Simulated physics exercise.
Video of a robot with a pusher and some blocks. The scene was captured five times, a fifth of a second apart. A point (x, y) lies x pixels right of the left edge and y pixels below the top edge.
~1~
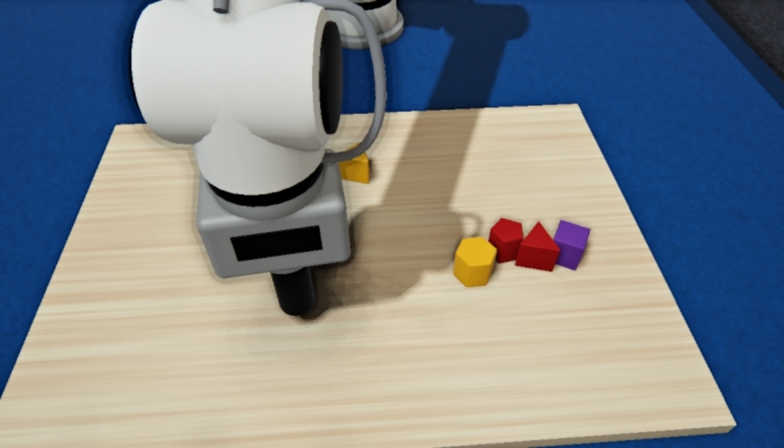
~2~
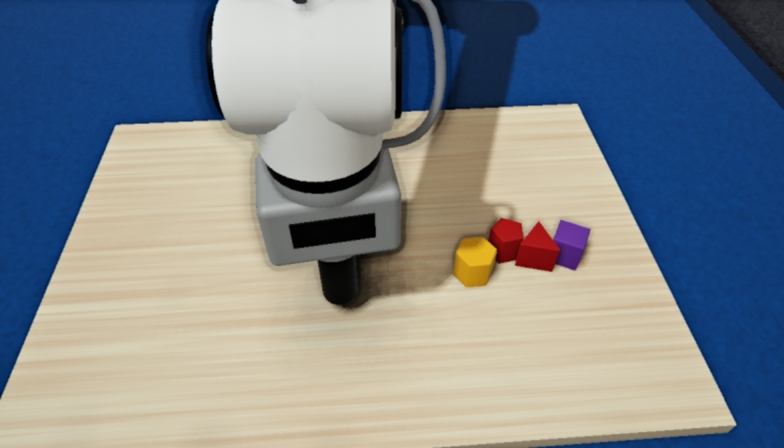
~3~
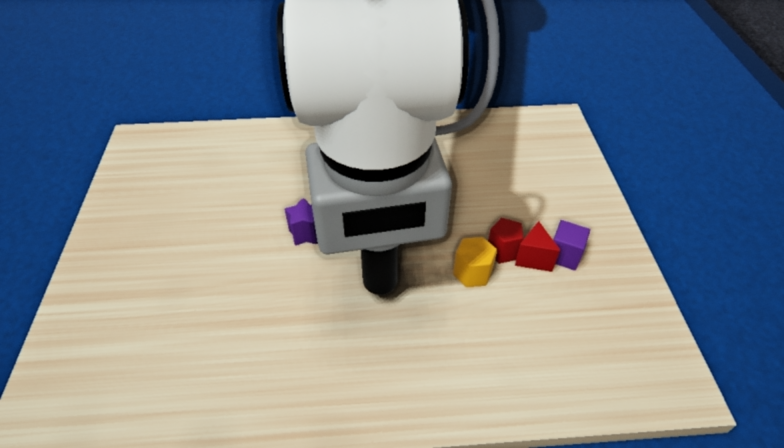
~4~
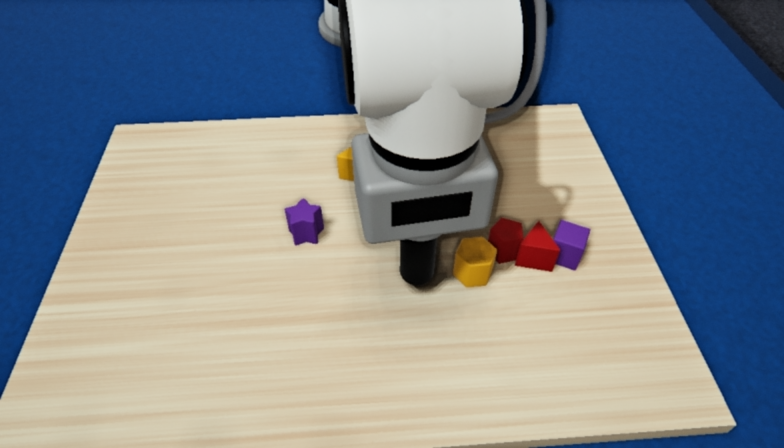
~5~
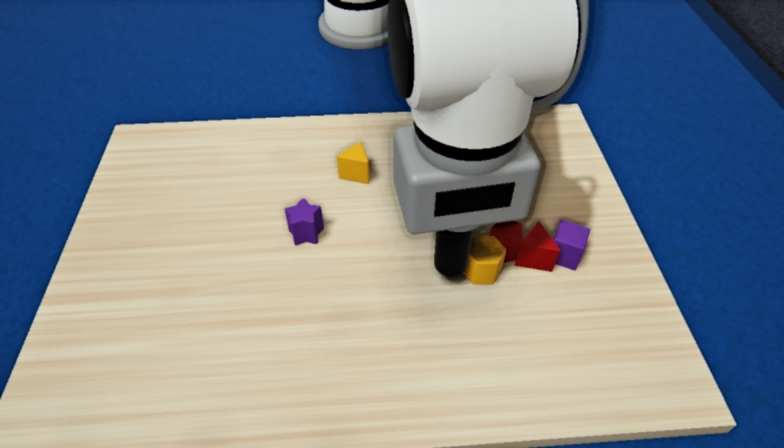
Robot arm with a black pusher sliding right across a wooden board and nudging a yellow hexagonal block beside red and purple blocks.
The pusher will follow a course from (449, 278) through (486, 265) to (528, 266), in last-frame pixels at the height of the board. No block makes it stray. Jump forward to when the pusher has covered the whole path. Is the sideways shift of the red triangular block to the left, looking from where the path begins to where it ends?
I believe not.
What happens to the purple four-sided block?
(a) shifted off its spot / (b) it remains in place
The answer is a.
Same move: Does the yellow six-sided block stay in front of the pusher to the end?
The answer is yes.
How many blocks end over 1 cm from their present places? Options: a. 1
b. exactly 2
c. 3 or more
The correct letter is c.
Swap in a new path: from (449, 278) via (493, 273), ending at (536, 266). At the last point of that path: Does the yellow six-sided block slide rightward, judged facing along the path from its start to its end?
Final answer: No.
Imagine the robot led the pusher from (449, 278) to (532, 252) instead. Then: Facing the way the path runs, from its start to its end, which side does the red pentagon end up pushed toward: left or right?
Moves left.
On the path given first. Halfway along, pusher (490, 252); yellow six-sided block (526, 241), turned 25° clockwise; red pentagon (527, 216), turned 40° anticlockwise; red triangular block (558, 242), turned 30° anticlockwise; purple four-sided block (585, 230).
At the end, pusher (532, 252); yellow six-sided block (570, 245), turned 40° clockwise; red pentagon (529, 215), turned 45° anticlockwise; red triangular block (603, 252), turned 30° anticlockwise; purple four-sided block (595, 225).
